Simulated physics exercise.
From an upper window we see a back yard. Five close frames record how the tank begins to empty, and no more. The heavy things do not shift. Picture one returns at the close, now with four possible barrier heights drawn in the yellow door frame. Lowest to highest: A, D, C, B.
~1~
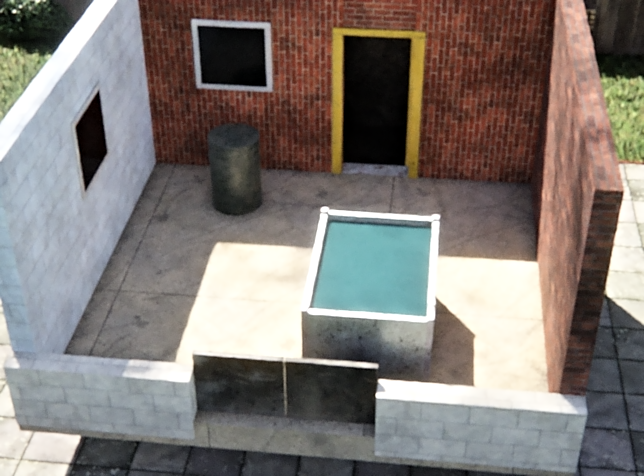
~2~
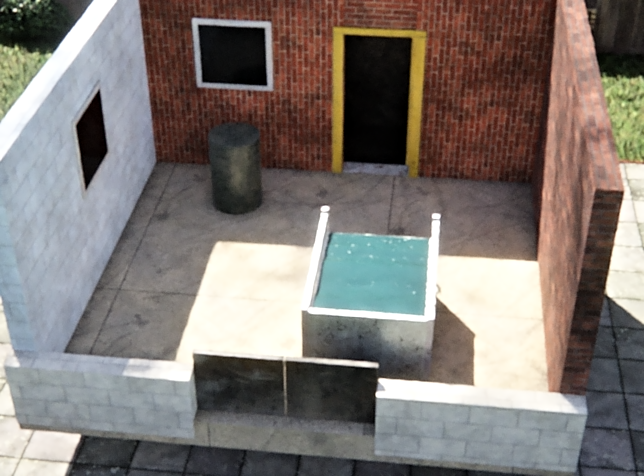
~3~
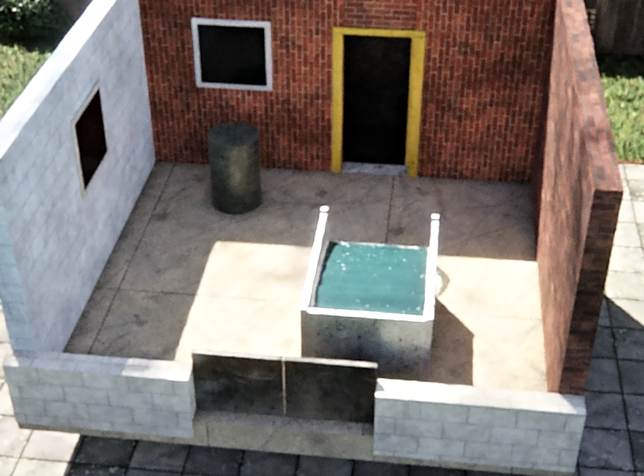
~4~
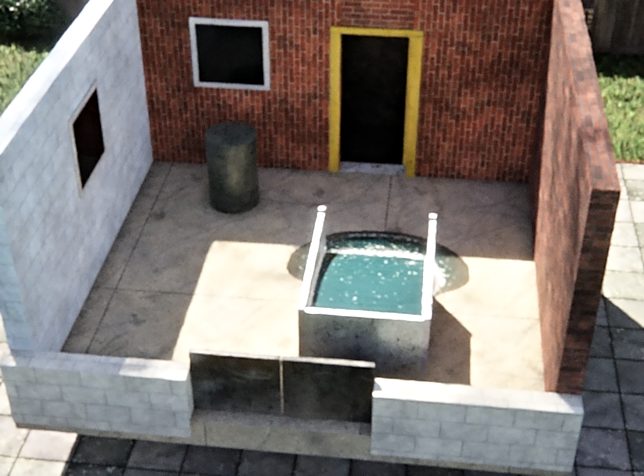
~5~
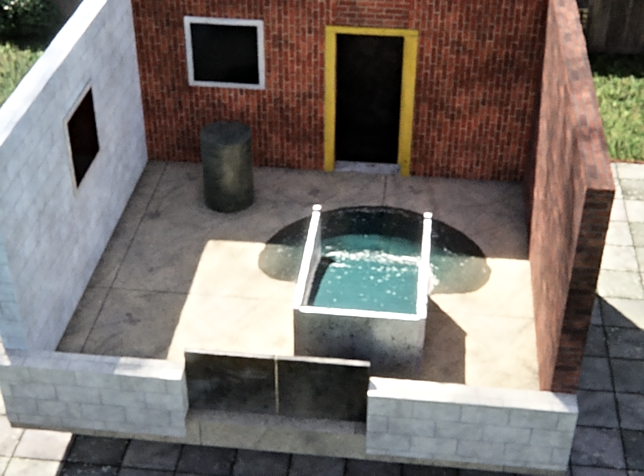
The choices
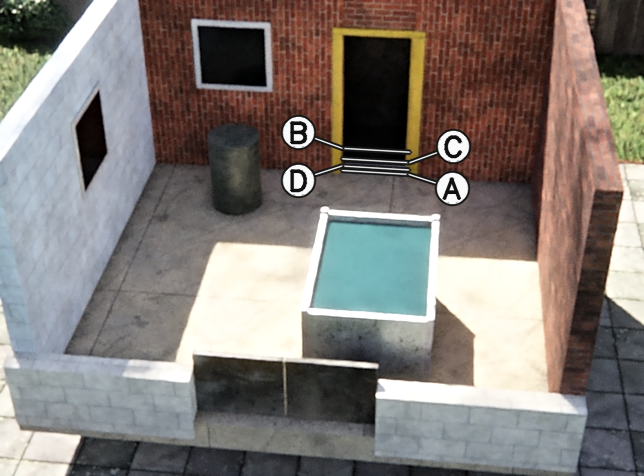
At the start, a raised tank of still, blue-green water sits in a walled back yard with a yellow doorway and a shut gate. The tank's far side opens and the water inside turns choppy and lowers, then a rounded sheet of water spreads across the paving behind and beside it.
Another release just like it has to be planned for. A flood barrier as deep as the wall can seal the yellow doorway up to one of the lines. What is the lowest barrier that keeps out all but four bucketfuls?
Go for B.
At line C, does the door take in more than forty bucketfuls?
No, less.
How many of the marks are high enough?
One of the four.
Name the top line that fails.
Here it is line C.
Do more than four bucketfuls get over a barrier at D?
Yes, it does.
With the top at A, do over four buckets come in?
Yes, that goes wrong.
On the marked copy, A at (375, 172); B at (375, 150); C at (375, 160); D at (375, 168); from the bottom up A, D, C, B.
With A, dozens of bucketfuls pour in.
With B, a bucket or two gets in.
With C, some 15 bucketfuls get in.
With D, dozens of bucketfuls pour in.
